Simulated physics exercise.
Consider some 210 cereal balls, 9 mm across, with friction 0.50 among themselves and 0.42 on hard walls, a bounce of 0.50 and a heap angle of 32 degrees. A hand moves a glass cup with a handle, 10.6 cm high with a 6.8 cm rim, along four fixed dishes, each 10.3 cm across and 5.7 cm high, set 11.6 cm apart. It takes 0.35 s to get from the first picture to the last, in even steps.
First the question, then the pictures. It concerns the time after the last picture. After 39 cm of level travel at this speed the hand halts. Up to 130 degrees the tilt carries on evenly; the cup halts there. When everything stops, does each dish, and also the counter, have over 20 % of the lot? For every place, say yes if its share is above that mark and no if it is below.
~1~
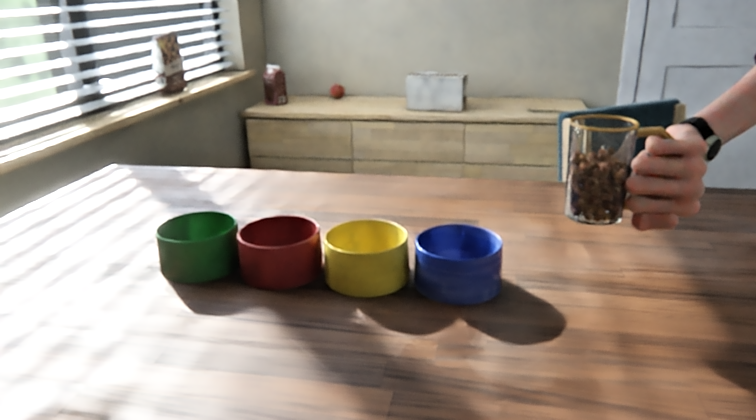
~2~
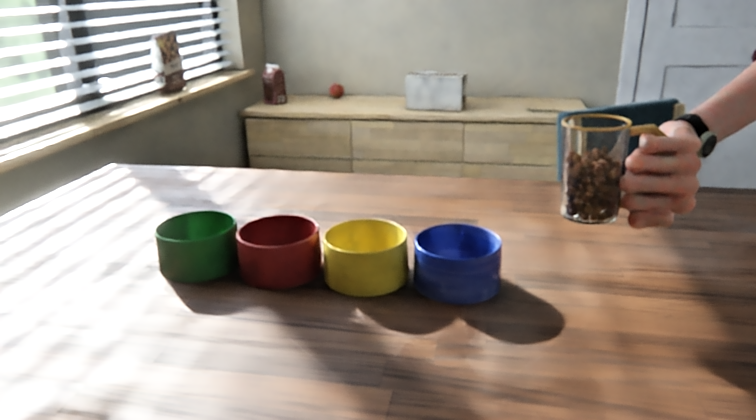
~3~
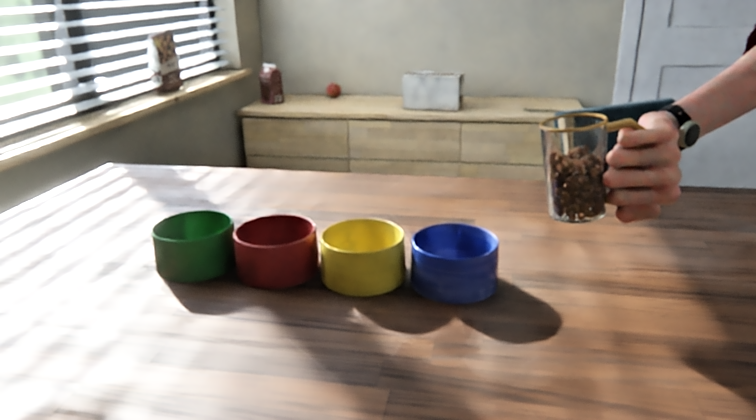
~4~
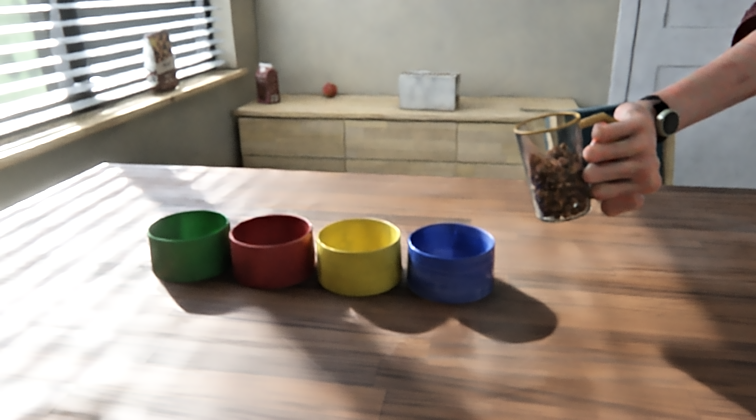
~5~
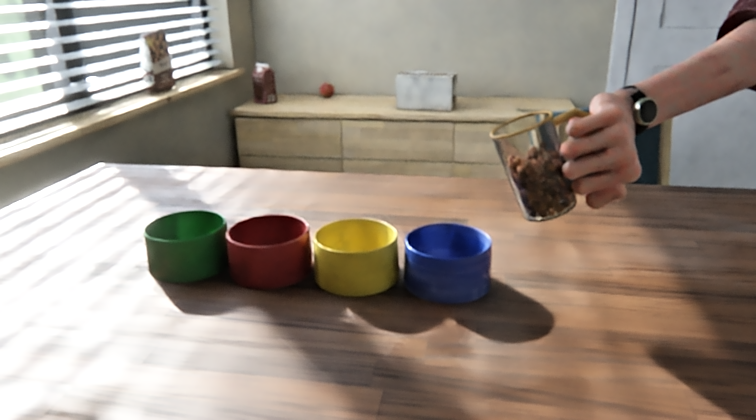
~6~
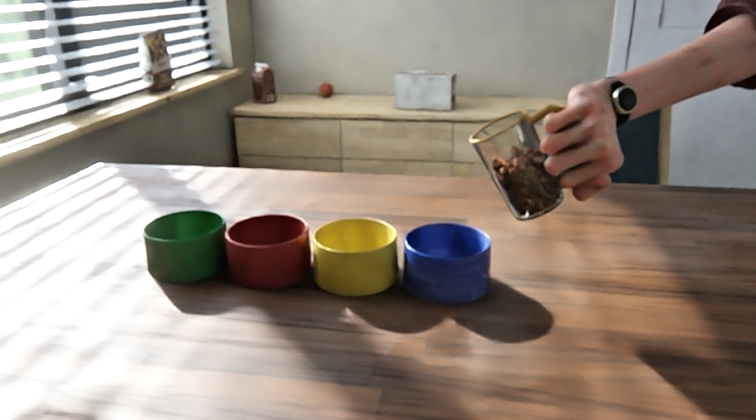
Red dish: Yes, blue dish: No, green dish: No, yellow dish: No, counter: No.
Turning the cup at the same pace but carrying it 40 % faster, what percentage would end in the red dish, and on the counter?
Red: 10; counter: 30.
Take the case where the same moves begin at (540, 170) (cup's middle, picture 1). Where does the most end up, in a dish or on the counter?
Green.
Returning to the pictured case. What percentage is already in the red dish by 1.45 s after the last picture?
About 90 percent up to now.
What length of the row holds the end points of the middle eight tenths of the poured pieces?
6 centimetres.
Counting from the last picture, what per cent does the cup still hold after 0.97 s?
Around 60 per cent of the load.
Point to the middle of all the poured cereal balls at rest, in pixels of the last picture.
Once everything settles, the centre is around (259, 256).
Then, 0.58 s after the last picture, tilt 88 degrees; cup holds 100 %.
Then, 0.97 s after the last picture, tilt 127 degrees; cup holds 60 %, red 35 %.
Then, 1.45 s after the last picture, tilt 130 degrees; cup holds 0 %, red 90 %, green 5 %.
In the end, red 90 %, blue 0 %, green 5 %, yellow 0 %, counter 5 %.
